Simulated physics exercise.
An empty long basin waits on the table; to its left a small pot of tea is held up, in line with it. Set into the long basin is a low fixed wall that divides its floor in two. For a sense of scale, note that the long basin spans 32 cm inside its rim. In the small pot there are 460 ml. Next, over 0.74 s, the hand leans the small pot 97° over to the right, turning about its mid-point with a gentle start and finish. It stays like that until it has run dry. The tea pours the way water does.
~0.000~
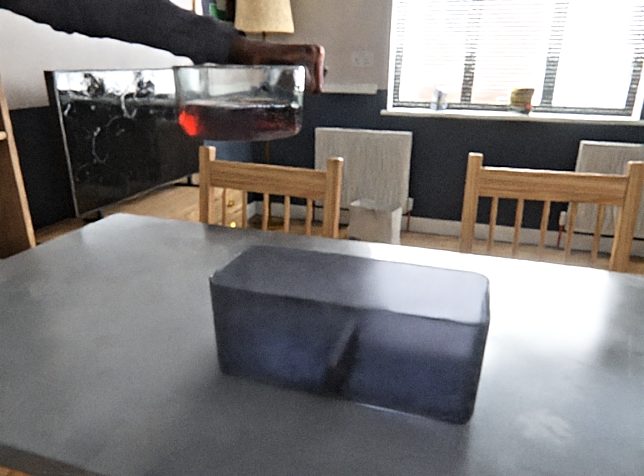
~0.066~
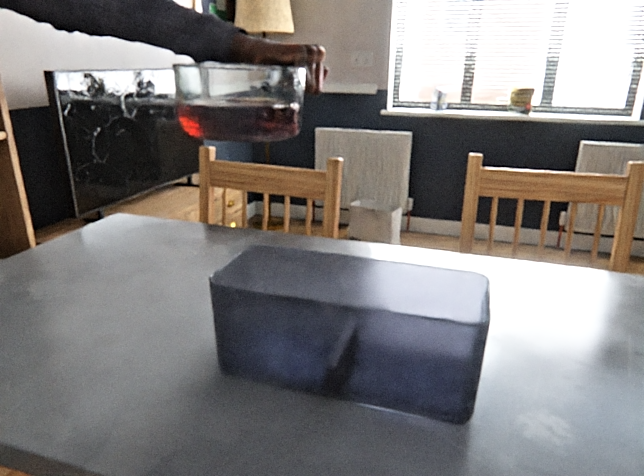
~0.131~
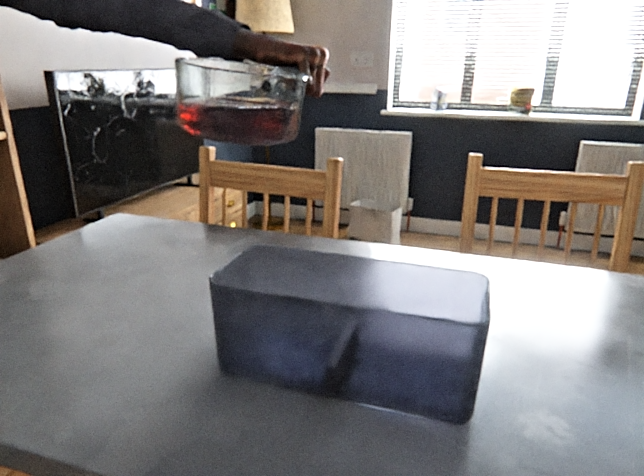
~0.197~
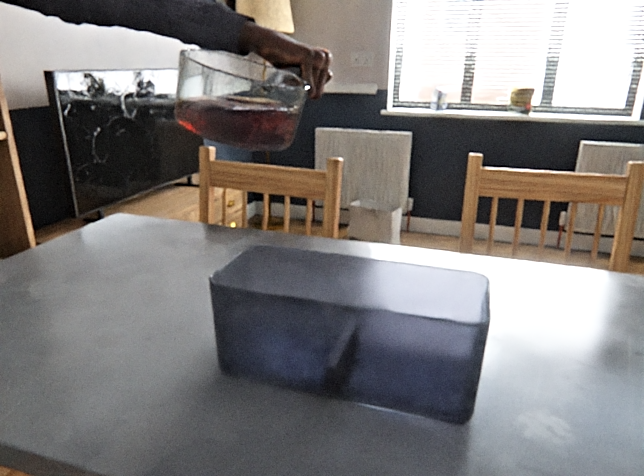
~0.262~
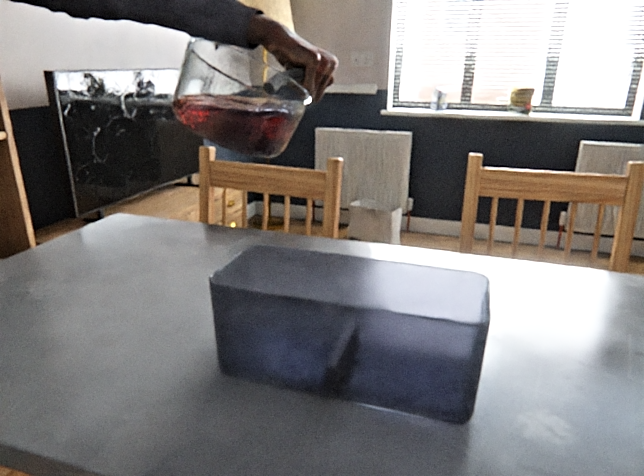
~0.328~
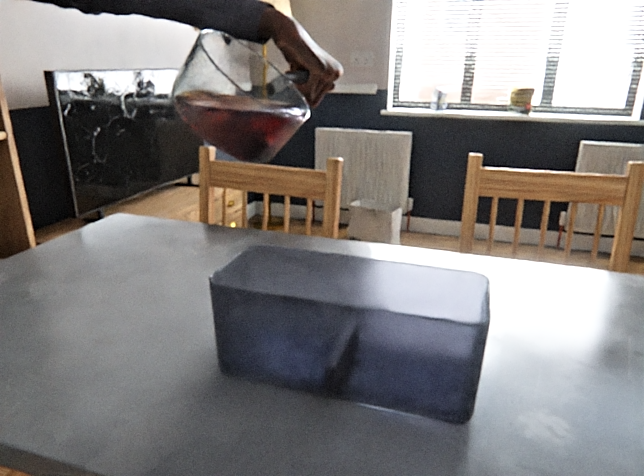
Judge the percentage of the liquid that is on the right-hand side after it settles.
My estimate is 42 %.
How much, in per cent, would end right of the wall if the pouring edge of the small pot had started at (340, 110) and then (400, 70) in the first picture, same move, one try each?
It comes to 90 per cent, and then 90 per cent.
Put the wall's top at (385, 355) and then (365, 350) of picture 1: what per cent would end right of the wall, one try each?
Roughly 10 per cent, then 10 per cent.
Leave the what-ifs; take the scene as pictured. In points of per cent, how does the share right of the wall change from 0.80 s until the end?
It ends up higher by roughly 1.
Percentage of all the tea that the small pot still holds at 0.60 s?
Still held: Roughly 38 % of the total.
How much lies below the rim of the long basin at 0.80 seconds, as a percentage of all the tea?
Around 70 parts in a hundred.
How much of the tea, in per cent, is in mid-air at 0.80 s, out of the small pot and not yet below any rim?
Around 16 percent of it is airborne.
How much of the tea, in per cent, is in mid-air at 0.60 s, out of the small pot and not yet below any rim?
Some 50 per cent, I reckon.
After 0.60 s the tilt is 89° and 37 per cent is still to pour, 6 is left of the wall and 8 right of it.
After 0.80 s the tilt is 97° and 13 per cent is still to pour, 30 is left of the wall and 41 right of it.
After 1.01 s the tilt is 97° and 3 per cent is still to pour, 50 is left of the wall and 41 right of it.
After 1.24 s the tilt is 97° and 1 per cent is still to pour, 56 is left of the wall and 42 right of it.
In the end 57 per cent lies left of the wall, 42 right of it and 1 outside.
